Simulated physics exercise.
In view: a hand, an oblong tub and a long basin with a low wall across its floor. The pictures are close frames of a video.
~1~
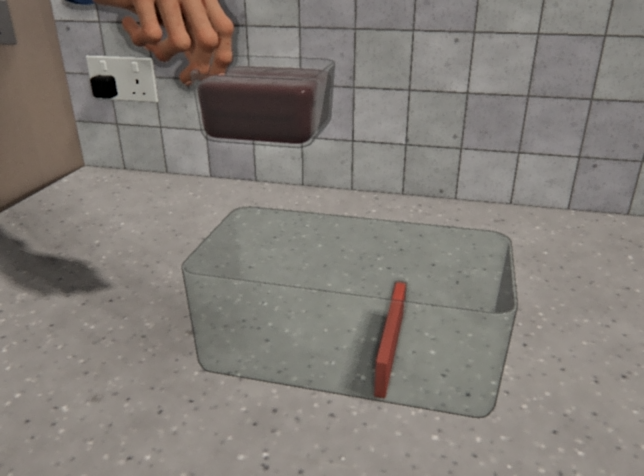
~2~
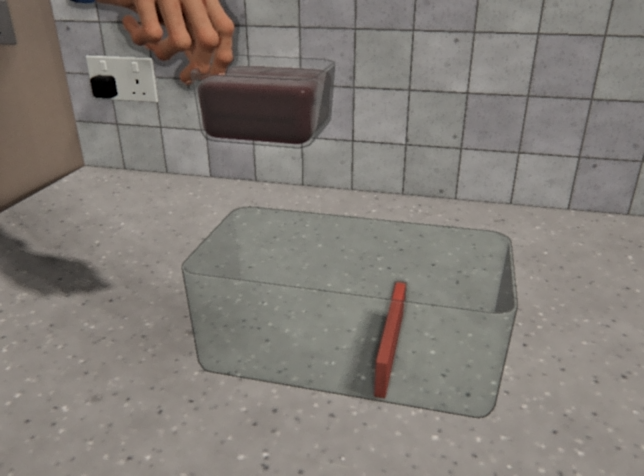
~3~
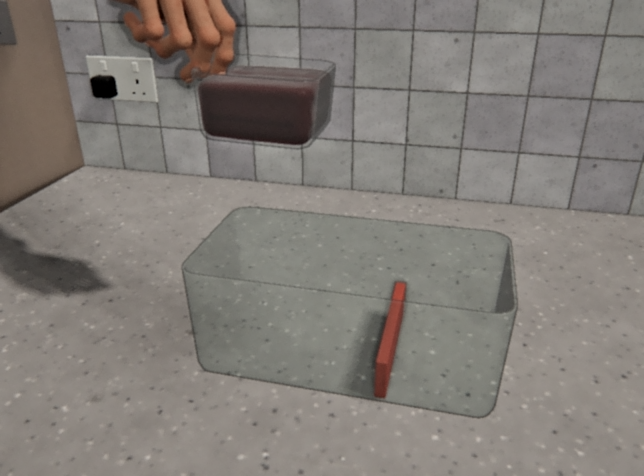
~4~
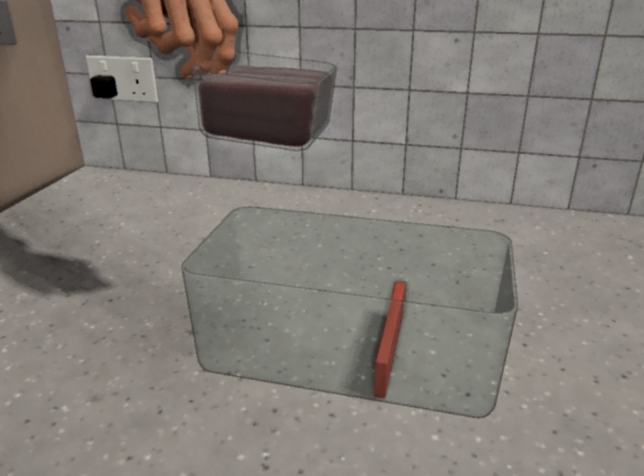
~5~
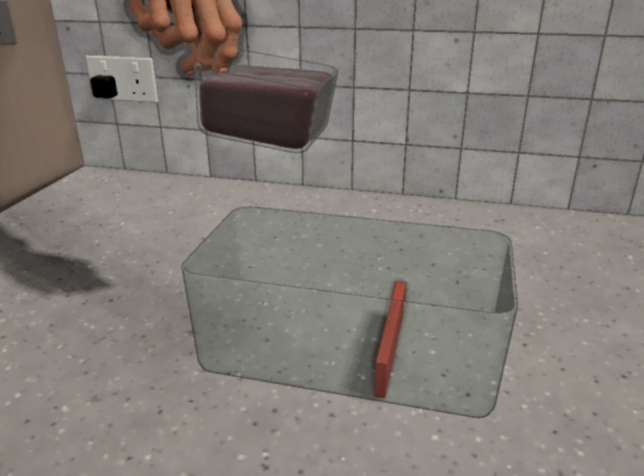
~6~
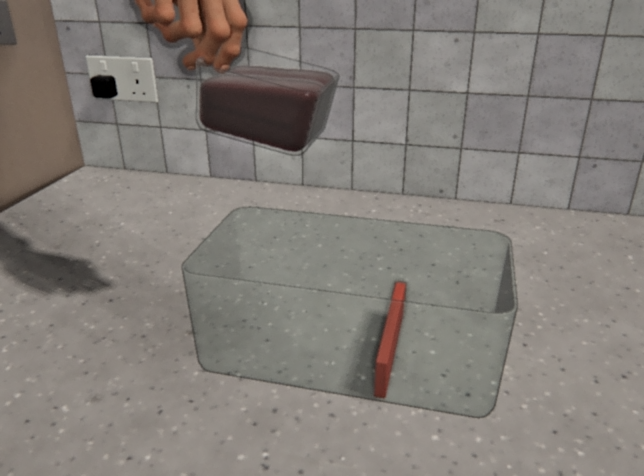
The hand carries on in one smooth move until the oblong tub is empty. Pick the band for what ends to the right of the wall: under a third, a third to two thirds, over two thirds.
It comes to between a third and two thirds.
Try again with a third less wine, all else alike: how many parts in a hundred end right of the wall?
It comes to 20 per cent or so.
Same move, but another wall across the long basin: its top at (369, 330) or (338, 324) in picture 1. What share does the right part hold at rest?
Near 70 % and 85 %.
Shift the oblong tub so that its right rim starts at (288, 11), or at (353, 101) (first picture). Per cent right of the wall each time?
Roughly 15 per cent, and 75 per cent.
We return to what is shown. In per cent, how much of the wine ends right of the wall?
Near 55 %.
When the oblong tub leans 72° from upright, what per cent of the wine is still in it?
About 40 per cent.
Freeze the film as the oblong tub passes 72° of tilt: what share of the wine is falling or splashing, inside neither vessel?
About 40 per cent.
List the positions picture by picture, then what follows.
In the first picture, tilt 0°; pouring edge (325, 72); surface from (214, 73) to (325, 79); the long basin's rim runs from (210, 237) to (513, 271); the wall's top is at (392, 320).
In the second picture, tilt 0°; pouring edge (325, 72); surface from (215, 74) to (325, 80).
In the third picture, tilt 2°; pouring edge (326, 74); surface from (216, 74) to (324, 80).
In the fourth picture, tilt 4°; pouring edge (327, 76); surface from (216, 74) to (326, 81).
In the fifth picture, tilt 7°; pouring edge (328, 80); surface from (218, 74) to (327, 81).
In the sixth picture, tilt 12°; pouring edge (330, 85); surface from (218, 74) to (330, 82).
A moment on, the oblong tub is tipped part way and 40 per cent is still to pour, 7 is left of the wall and 12 right of it.
Next, the oblong tub is tipped right over and 4 per cent is still to pour, 33 is left of the wall and 56 right of it.
Then the oblong tub is tipped right over and 0 per cent is still to pour, 44 is left of the wall and 55 right of it.
Later the oblong tub is tipped right over and 0 per cent is still to pour, 44 is left of the wall and 55 right of it.
Finally, 44 per cent lies left of the wall, 55 right of it and 1 outside.
